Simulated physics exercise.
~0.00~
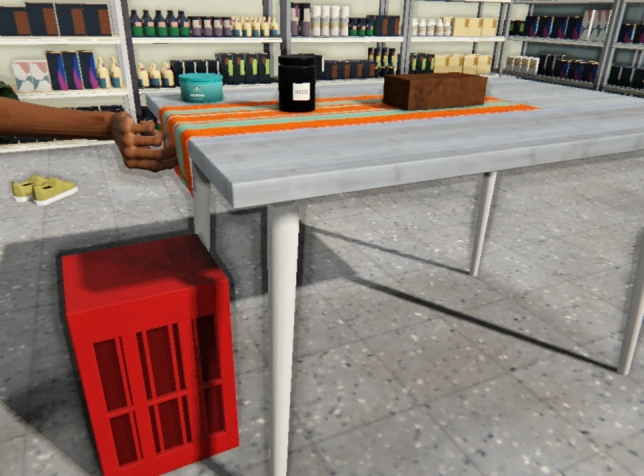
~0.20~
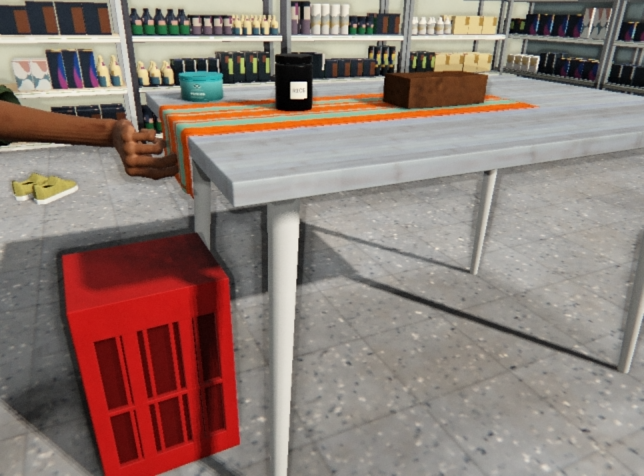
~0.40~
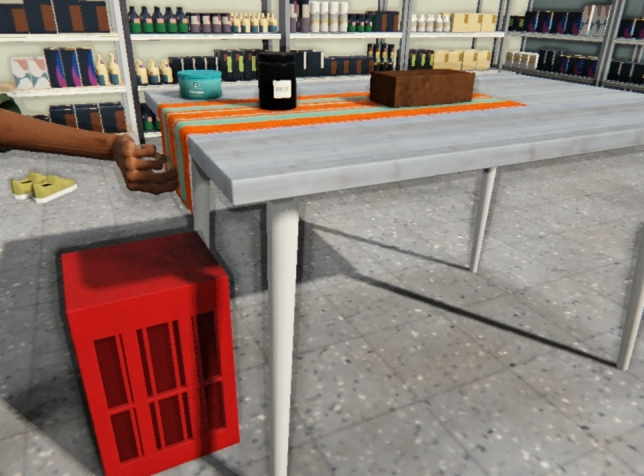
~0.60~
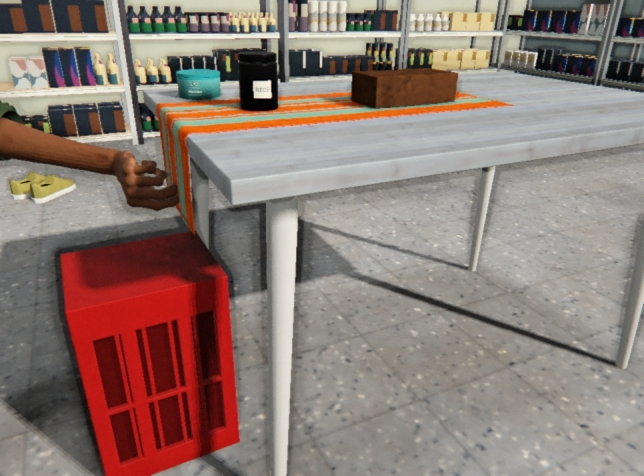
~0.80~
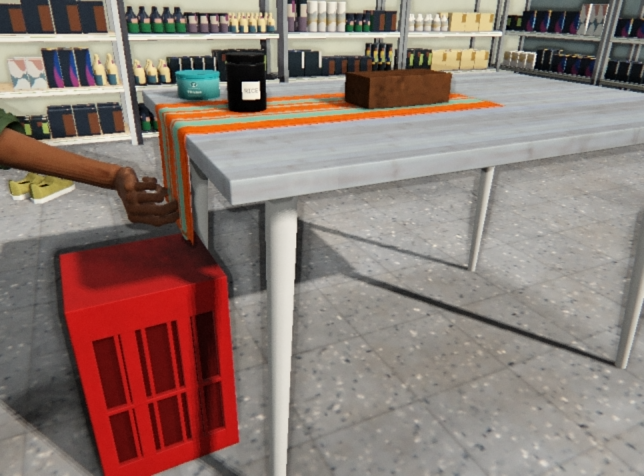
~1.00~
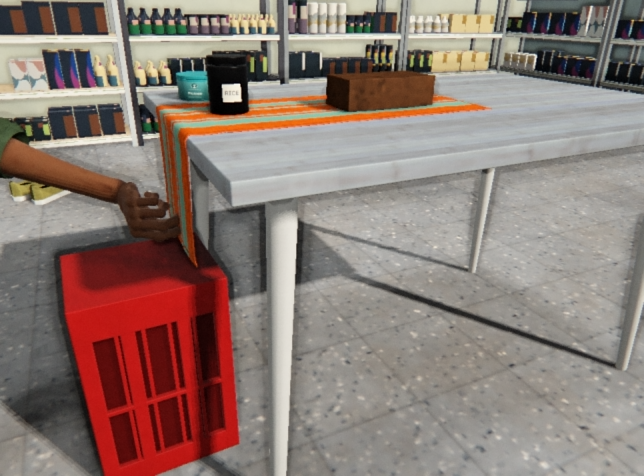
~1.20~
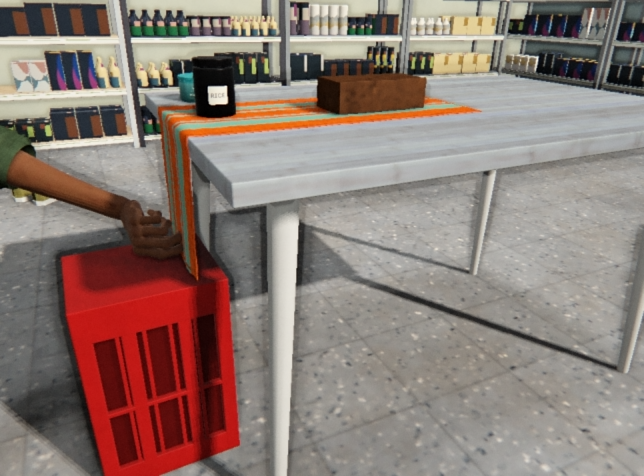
Striped orange cloth sliding left over a table edge as a hand draws it down to a red crate, carrying jar and brick along.
